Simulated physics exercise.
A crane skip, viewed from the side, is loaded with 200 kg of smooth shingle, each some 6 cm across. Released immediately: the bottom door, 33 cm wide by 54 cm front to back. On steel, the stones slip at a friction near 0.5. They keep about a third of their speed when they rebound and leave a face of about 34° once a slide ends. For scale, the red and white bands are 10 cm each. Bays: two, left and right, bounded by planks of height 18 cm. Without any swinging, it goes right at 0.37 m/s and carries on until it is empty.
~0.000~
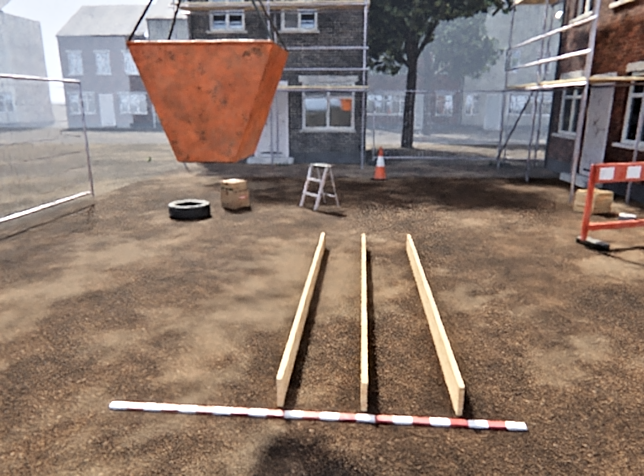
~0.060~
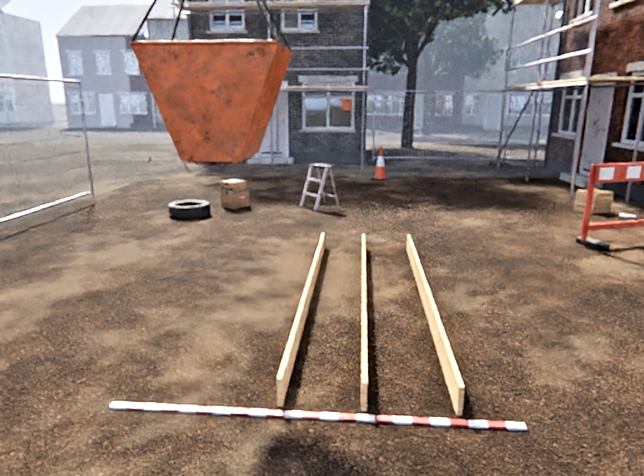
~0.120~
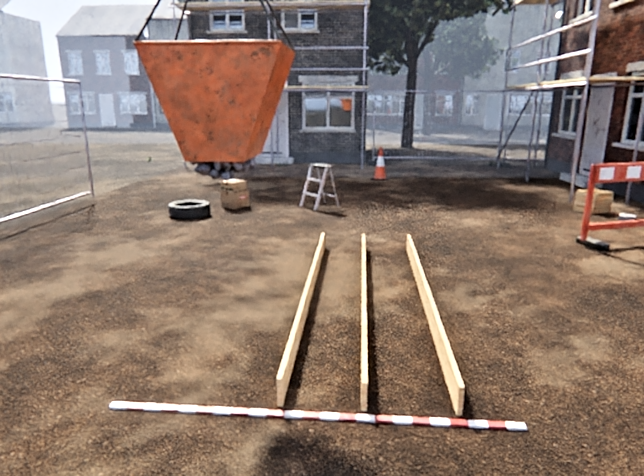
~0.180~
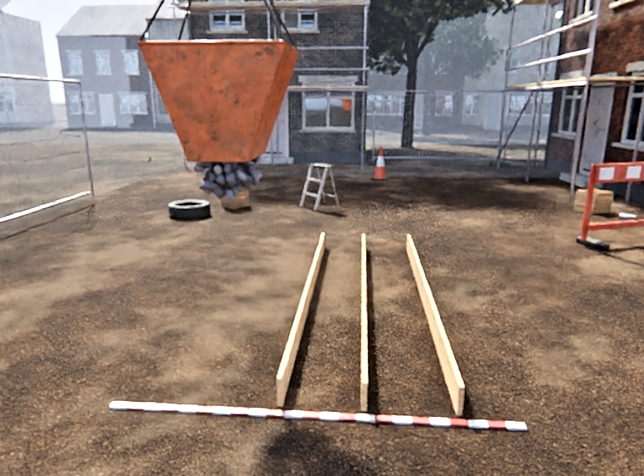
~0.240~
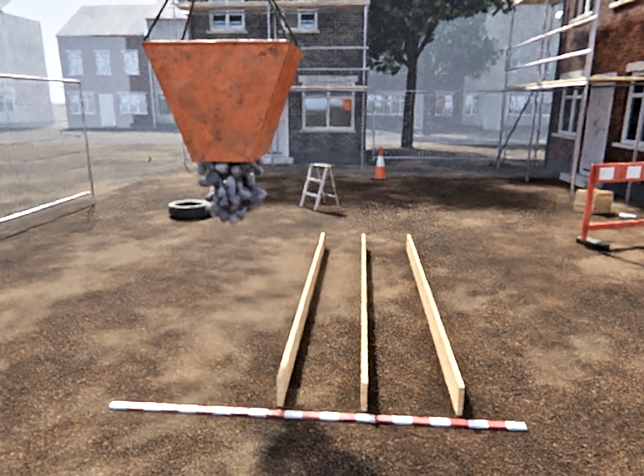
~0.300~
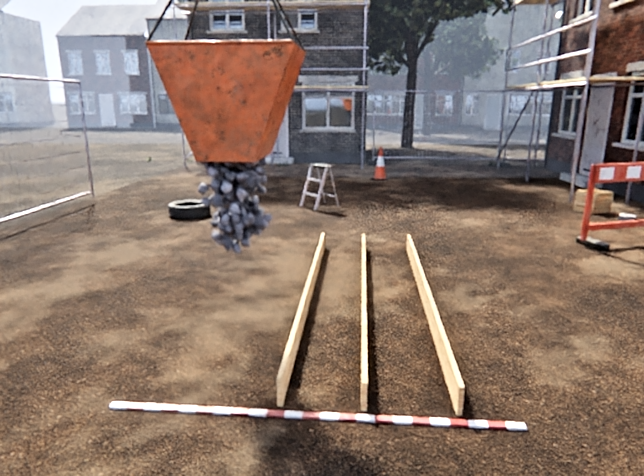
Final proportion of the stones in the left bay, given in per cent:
About 16 per cent.
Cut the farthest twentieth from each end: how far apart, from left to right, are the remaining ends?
About 120 cm.
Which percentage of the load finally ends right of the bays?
That comes to some 0 percent.
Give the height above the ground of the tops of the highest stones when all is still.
Max stone height at rest approx 20 cm.
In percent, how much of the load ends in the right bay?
I'd say close to 0 per cent.
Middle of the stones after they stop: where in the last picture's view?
Centre position approx (257, 346).
After 0.7 s, 7 % in the crane skip, 92 % falling or lying left of the bays, 1 % falling or lying in the left bay; the stones farthest right are at (296, 275).
After 1.1 s, 0 % in the crane skip, 85 % falling or lying left of the bays, 15 % falling or lying in the left bay; the stones farthest right are at (353, 349).
After 1.7 s, 0 % in the crane skip, 84 % falling or lying left of the bays, 16 % falling or lying in the left bay; the stones farthest right are at (357, 361).
After 2.6 s, 0 % in the crane skip, 84 % falling or lying left of the bays, 16 % falling or lying in the left bay; the stones farthest right are at (357, 361).
After 4.5 s, 0 % in the crane skip, 84 % left of the bays, 16 % in the left bay; the stones farthest right are at (357, 361).
